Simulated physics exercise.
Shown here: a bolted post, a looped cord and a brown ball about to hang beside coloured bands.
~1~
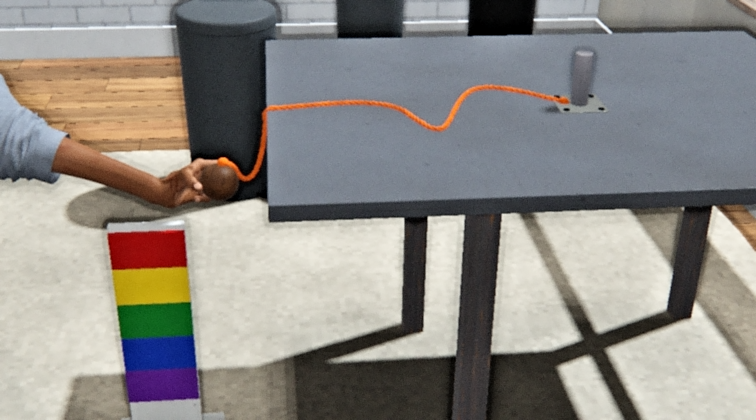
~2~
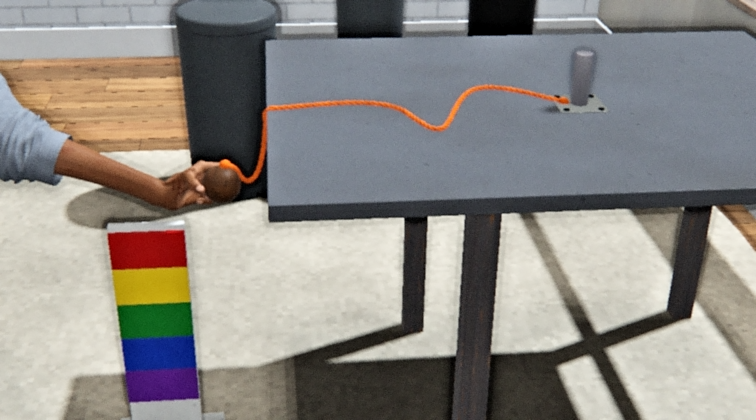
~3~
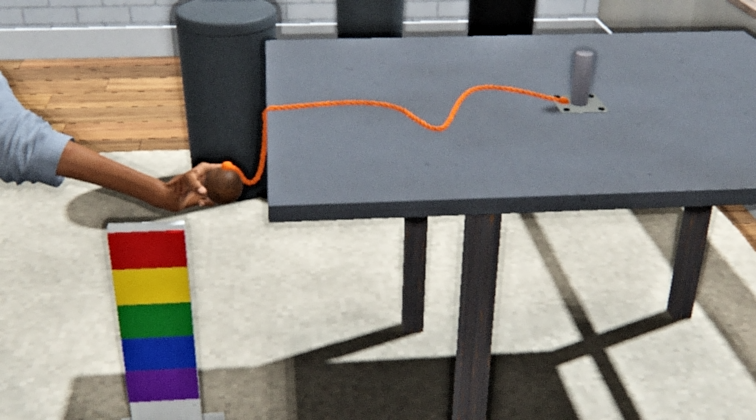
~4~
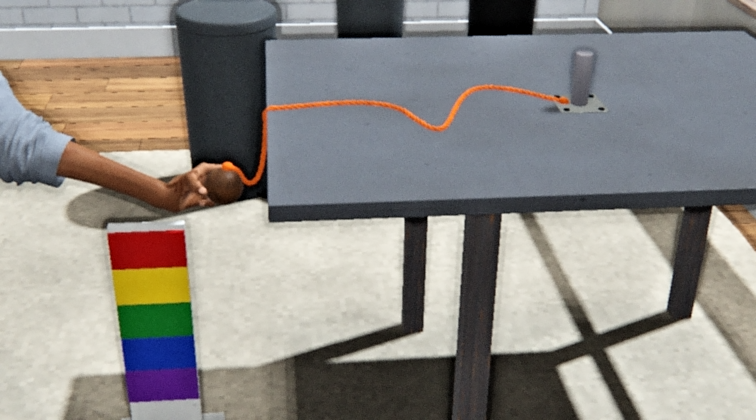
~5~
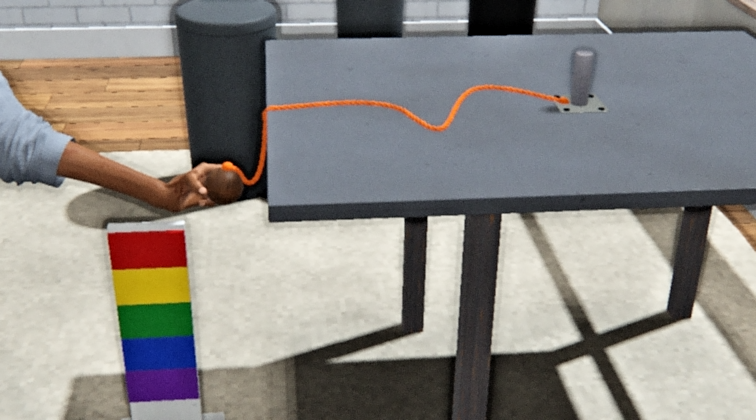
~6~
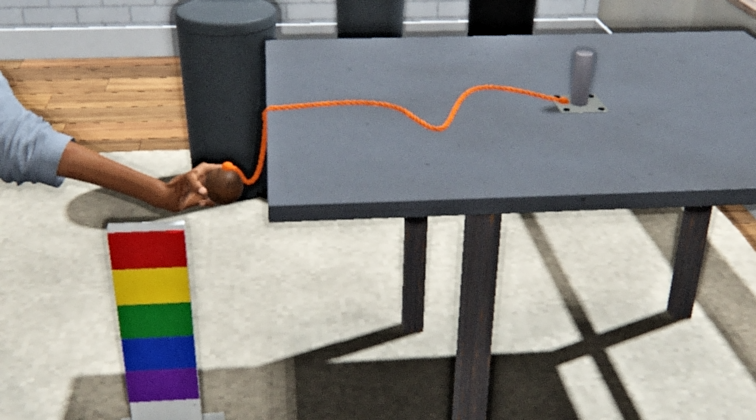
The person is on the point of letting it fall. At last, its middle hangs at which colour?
At blue.
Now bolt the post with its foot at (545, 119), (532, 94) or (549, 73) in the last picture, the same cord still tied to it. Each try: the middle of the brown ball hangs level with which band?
Taking each post in turn, it's purple, then purple, then blue.
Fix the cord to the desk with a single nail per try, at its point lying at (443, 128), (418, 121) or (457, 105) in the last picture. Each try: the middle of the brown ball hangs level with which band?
One try after another: Yellow, then yellow, then green.
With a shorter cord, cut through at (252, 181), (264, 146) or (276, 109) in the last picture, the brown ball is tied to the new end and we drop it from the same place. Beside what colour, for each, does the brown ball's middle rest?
Results, first to last: Green; yellow; red.
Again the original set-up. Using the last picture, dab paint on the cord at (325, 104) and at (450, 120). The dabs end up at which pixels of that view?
At (270, 180), then (376, 113).
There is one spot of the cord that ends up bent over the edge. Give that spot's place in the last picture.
You'll find it somewhere near (385, 105).
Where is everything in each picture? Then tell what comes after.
The first frame shows brown ball (219, 182); red (148, 252); yellow (152, 287); green (155, 322); blue (159, 355); purple (162, 386).
The second frame shows brown ball (222, 184); cord through (520, 92) (459, 103) (423, 124) (352, 103) (266, 121).
The third frame shows brown ball (223, 186).
The fourth frame shows brown ball (224, 186); cord through (520, 92) (459, 103) (423, 124) (352, 103) (266, 121).
The fifth frame shows brown ball (224, 186).
The sixth frame shows brown ball (224, 186); cord through (520, 92) (459, 103) (423, 124) (352, 103) (266, 121).
Early on, ball near (273, 320); level with green.
Midway, ball near (274, 343); level with blue.
Finally, ball near (278, 343); level with blue. The cord holds its middle at blue.
